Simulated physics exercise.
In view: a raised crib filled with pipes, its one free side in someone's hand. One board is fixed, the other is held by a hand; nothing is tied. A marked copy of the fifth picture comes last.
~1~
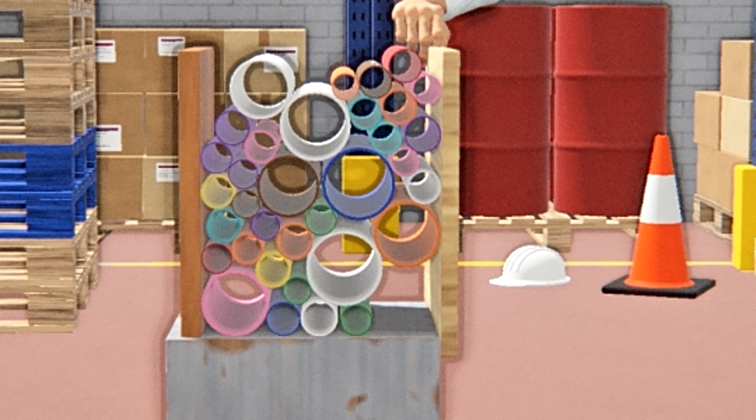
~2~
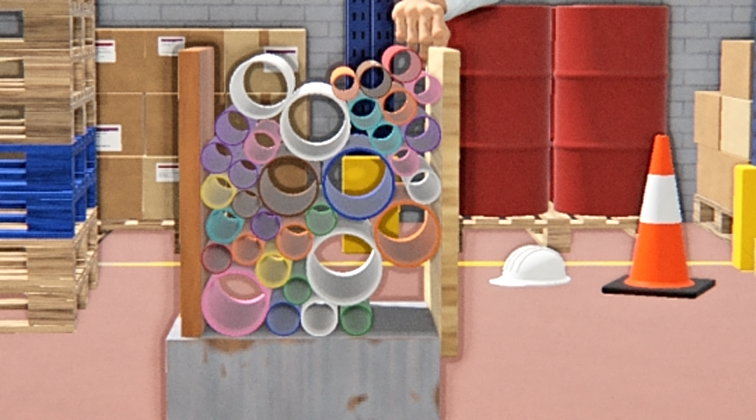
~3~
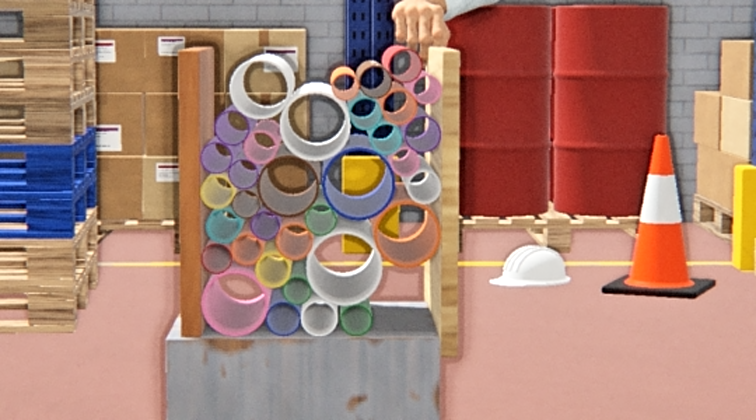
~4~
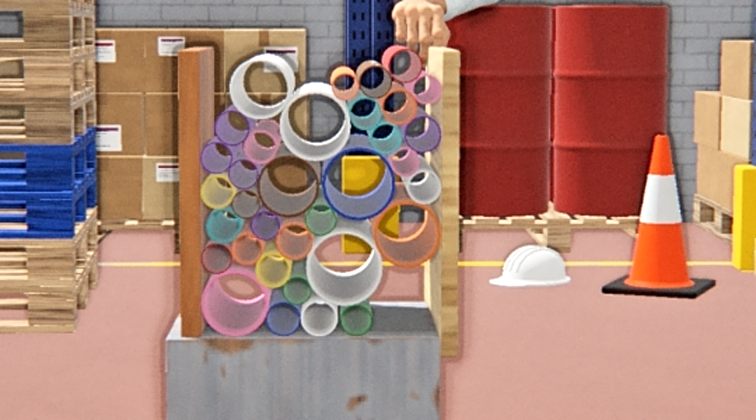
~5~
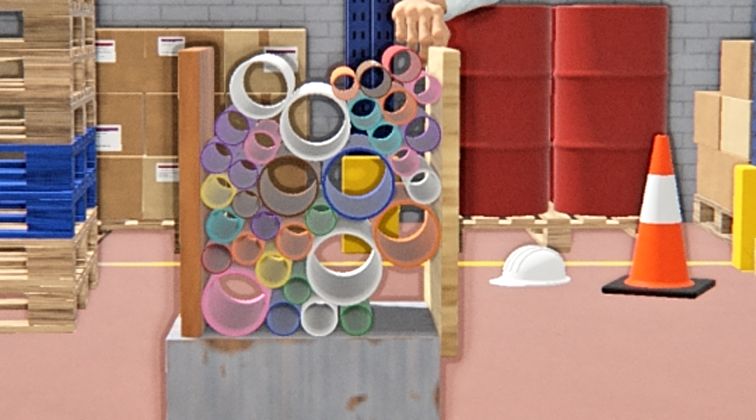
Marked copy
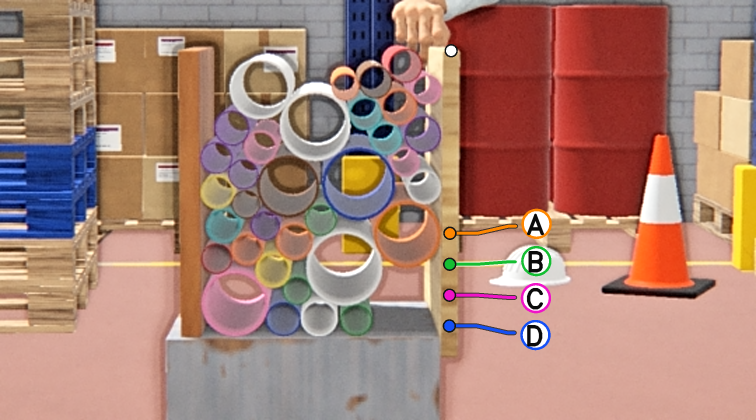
In this clip, colourful pipes of different sizes sit stacked between two upright wooden boards on a raised grey base, while a hand rests at the top of the right board; nothing visibly moves.
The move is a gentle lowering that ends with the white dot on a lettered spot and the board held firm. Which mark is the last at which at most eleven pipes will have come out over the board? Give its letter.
Down to B.
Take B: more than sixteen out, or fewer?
It loses fewer than sixteen.
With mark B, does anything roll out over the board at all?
Yes, at B.
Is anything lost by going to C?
Yes, at C.
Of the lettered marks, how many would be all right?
The number is two.
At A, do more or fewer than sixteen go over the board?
It loses fewer than sixteen.
On the marked copy, A at (450, 233); B at (450, 264); C at (450, 295); D at (449, 326); the white dot at (451, 51).
With B. Early on, top of the board (441, 140).
Further on, top of the board (441, 237).
At the end, top of the board (440, 263), nine out over the board.
As for the rest, A about eight out over the board; C more than eleven out over the board; D more than eleven out over the board.
